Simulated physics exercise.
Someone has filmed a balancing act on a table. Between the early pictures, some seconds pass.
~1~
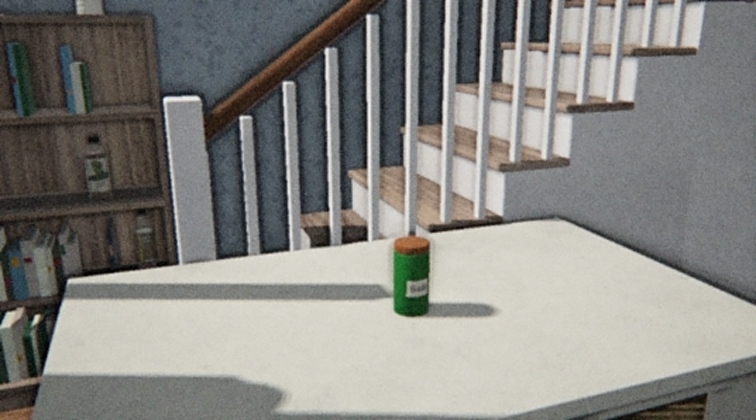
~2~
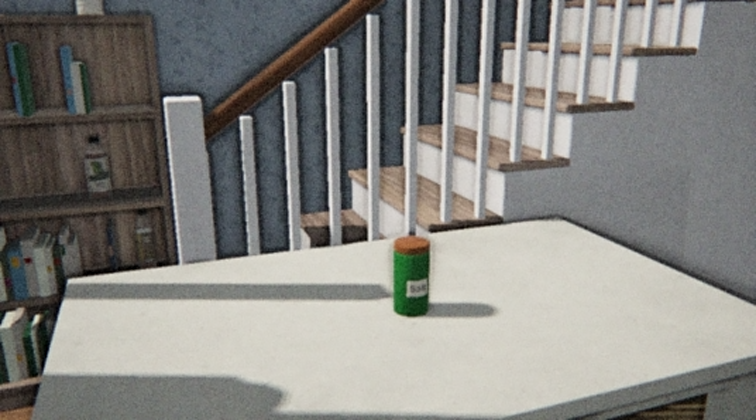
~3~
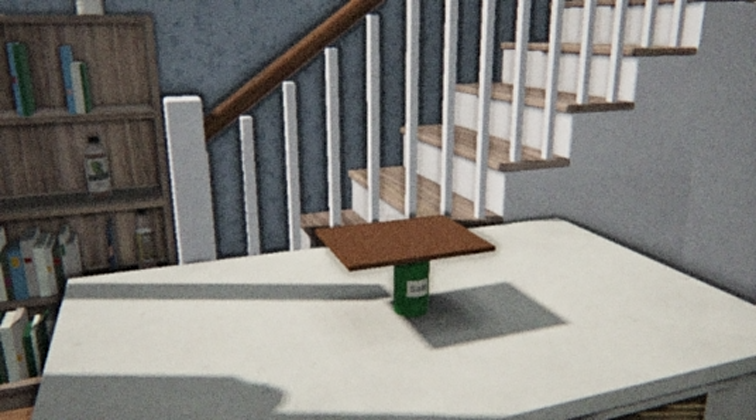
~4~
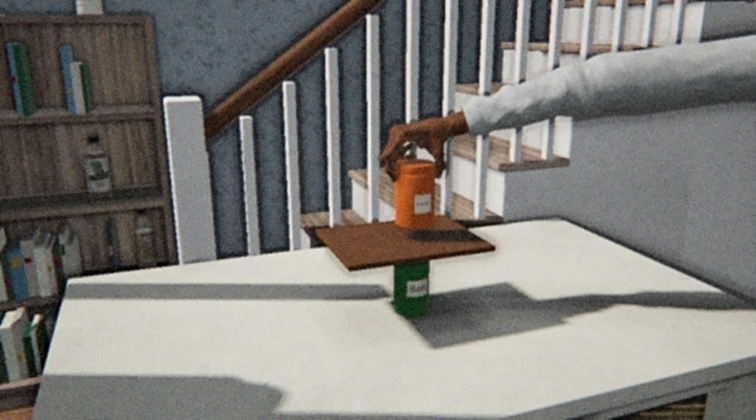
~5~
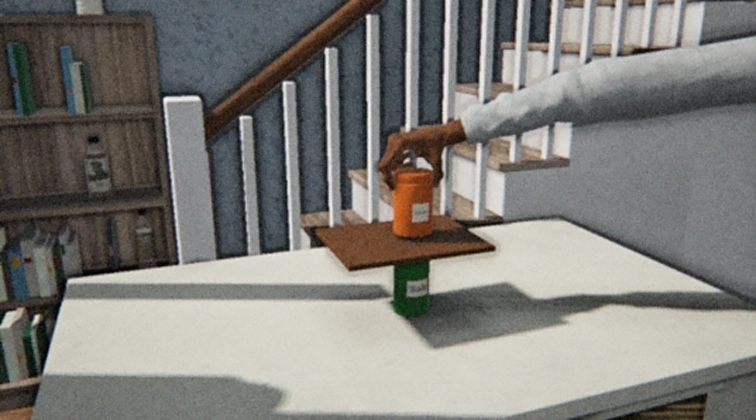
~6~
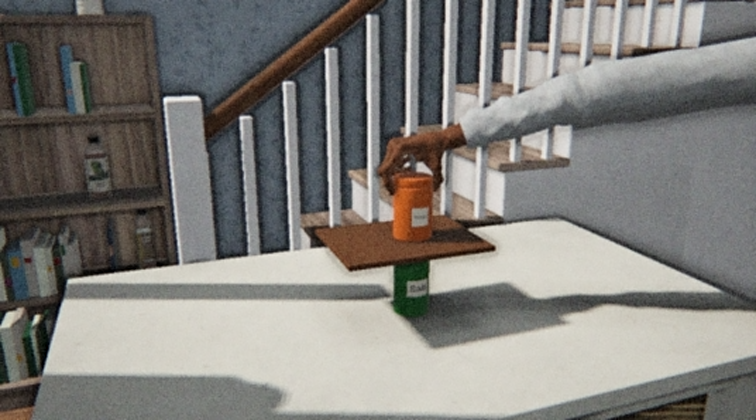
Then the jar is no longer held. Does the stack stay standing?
Most likely the stack survives.
Then, 0.80 s past the last view, things are still on the move.
Then, 1.70 s past the last view, nothing moves.
Finally, all 3 still in place. Final places as the last picture's camera would see them, orange jar near (413, 207). The stack keeps its balance.
